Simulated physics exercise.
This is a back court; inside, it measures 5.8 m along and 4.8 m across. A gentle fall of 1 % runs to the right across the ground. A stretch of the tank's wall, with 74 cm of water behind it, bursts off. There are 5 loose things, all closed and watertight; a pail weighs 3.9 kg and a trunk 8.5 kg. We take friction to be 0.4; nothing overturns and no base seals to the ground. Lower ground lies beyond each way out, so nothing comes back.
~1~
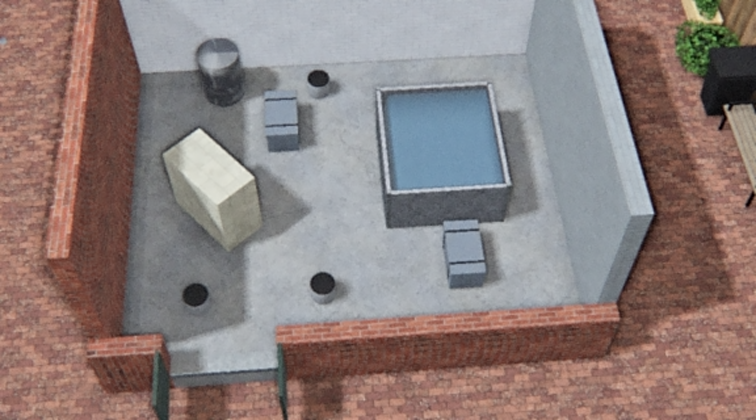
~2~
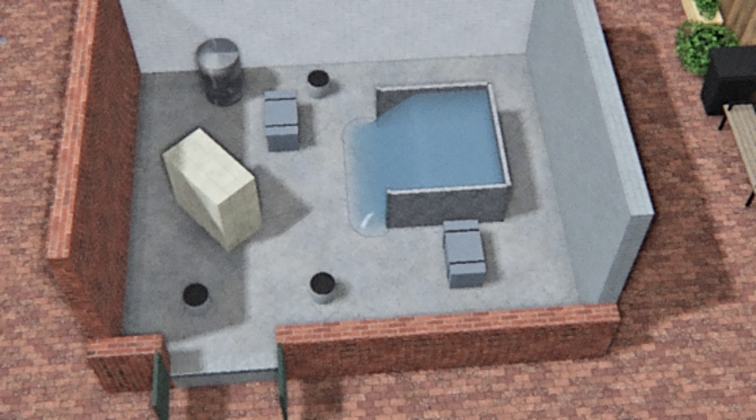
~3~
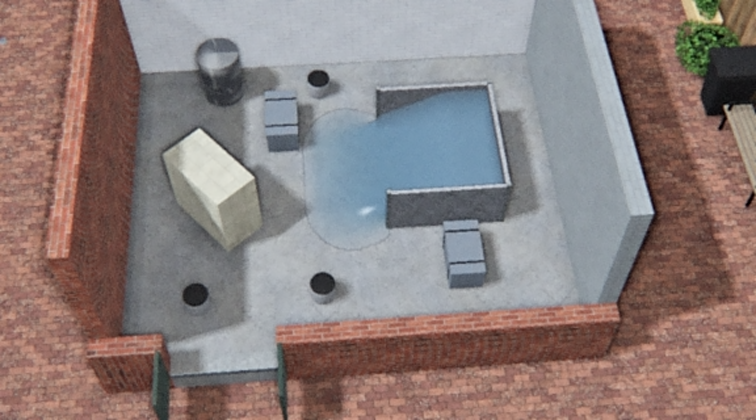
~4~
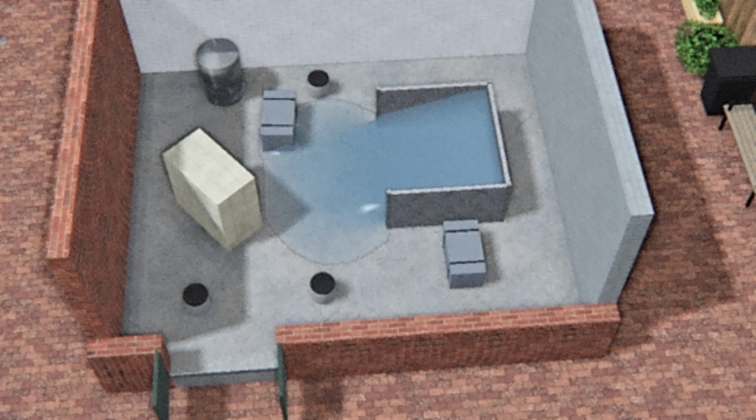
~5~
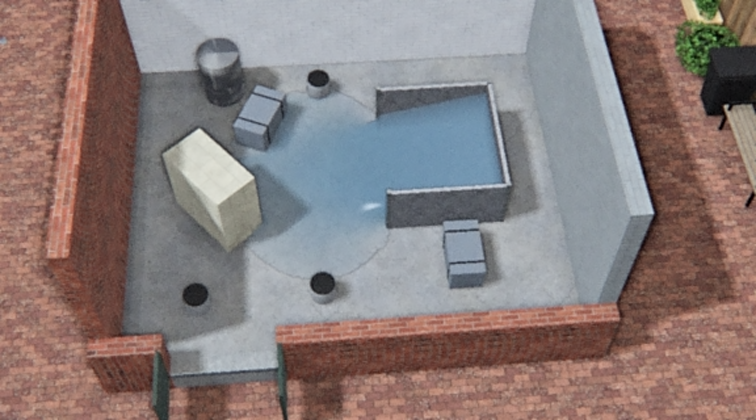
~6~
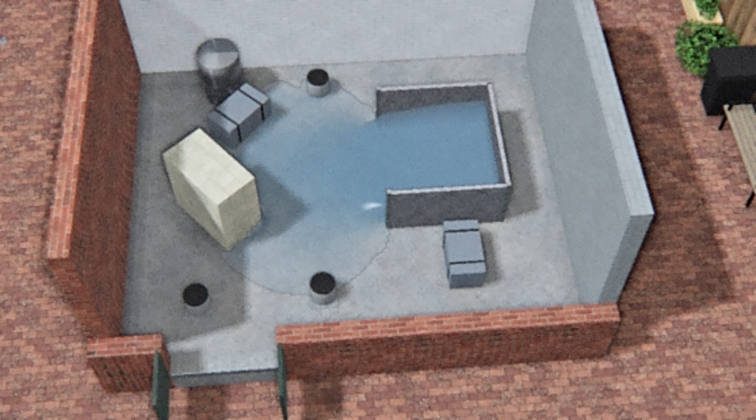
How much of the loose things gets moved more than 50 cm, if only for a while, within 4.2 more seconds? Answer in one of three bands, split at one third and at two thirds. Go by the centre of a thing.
Two thirds or more.
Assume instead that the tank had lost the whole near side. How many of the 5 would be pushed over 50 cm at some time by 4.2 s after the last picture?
Result: 3 of them.
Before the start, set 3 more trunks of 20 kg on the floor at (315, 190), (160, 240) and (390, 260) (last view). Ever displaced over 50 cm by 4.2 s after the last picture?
Check, in order - exceeded, exceeded, not exceeded.
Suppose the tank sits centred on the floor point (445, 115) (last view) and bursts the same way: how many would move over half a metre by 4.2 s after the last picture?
Result: 4 of them.
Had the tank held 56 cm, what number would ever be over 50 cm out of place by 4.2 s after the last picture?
So the tally would be 3.
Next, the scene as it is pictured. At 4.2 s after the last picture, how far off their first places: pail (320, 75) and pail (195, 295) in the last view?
In turn: 250 cm, gone out.
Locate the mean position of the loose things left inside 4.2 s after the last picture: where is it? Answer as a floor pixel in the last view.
It sits at about (382, 202).
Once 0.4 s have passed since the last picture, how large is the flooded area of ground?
At that time the wet patch spans about 13 m2.
Then, 0.4 s after the last picture 1 of 5 are over 50 cm from their spots; 0 afloat.
Then, 1.5 s after the last picture 2 of 5 are over 50 cm from their spots; 3 afloat.
Then, 2.8 s after the last picture 2 of 5 are over 50 cm from their spots; 2 afloat.
Then, 4.2 s after the last picture 4 of 5 are over 50 cm from their spots, and 4 have been at some point; 2 afloat.
